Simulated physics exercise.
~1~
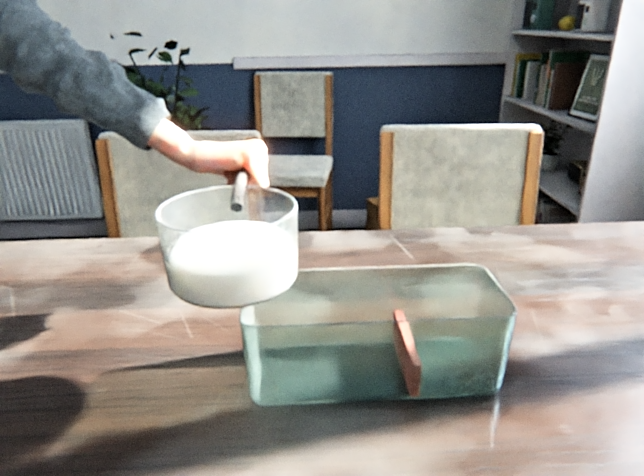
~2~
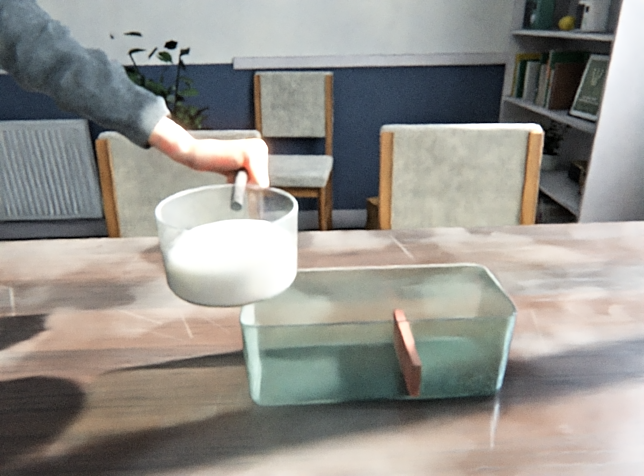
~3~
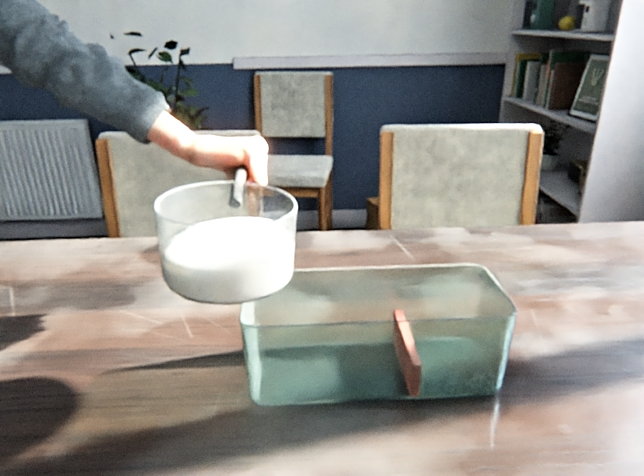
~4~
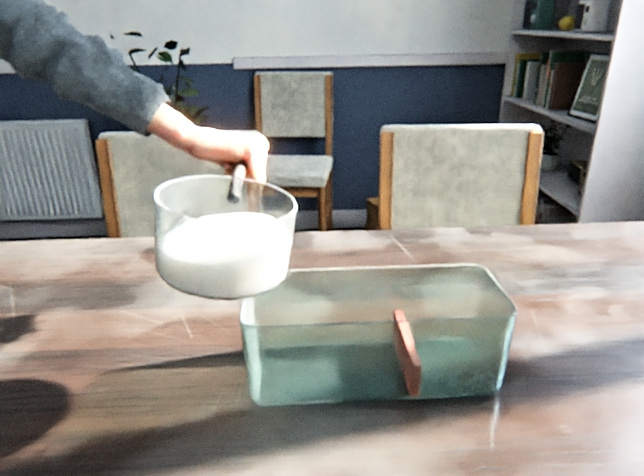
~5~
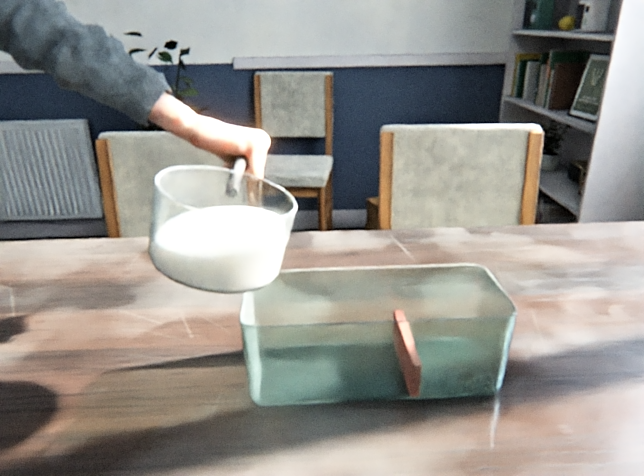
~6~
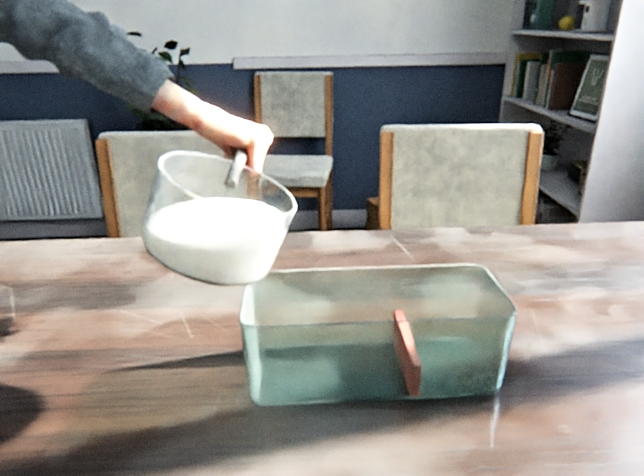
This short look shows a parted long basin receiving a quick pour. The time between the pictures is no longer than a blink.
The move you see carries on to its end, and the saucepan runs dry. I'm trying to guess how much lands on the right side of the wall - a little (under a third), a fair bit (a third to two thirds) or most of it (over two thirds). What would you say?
I would say a little, under a third.
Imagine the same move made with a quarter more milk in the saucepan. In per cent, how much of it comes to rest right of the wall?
Result: Around 20 per cent.
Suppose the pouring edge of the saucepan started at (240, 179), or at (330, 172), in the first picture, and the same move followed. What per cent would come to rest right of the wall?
In turn 5 and 65 in a hundred.
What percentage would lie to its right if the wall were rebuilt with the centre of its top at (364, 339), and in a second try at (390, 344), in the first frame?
80 per cent, then 35 per cent, roughly.
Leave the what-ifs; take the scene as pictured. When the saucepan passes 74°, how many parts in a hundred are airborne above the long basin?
It comes to 25 per cent or so.
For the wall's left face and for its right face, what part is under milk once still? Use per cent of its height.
Near 60 on the left, 10 on the right.
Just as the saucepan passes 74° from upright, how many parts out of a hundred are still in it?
I'd put it at some 75 in a hundred.
A moment on, the saucepan is tipped part way and 75 per cent is still to pour, 0 is left of the wall and 0 right of it.
Next, the saucepan is tipped on its side and 24 per cent is still to pour, 47 is left of the wall and 3 right of it.
Then the saucepan is tipped on its side and 6 per cent is still to pour, 79 is left of the wall and 5 right of it.
Later the saucepan is tipped on its side and 2 per cent is still to pour, 88 is left of the wall and 6 right of it.
At rest 91 per cent lies left of the wall, 6 right of it and 2 outside.
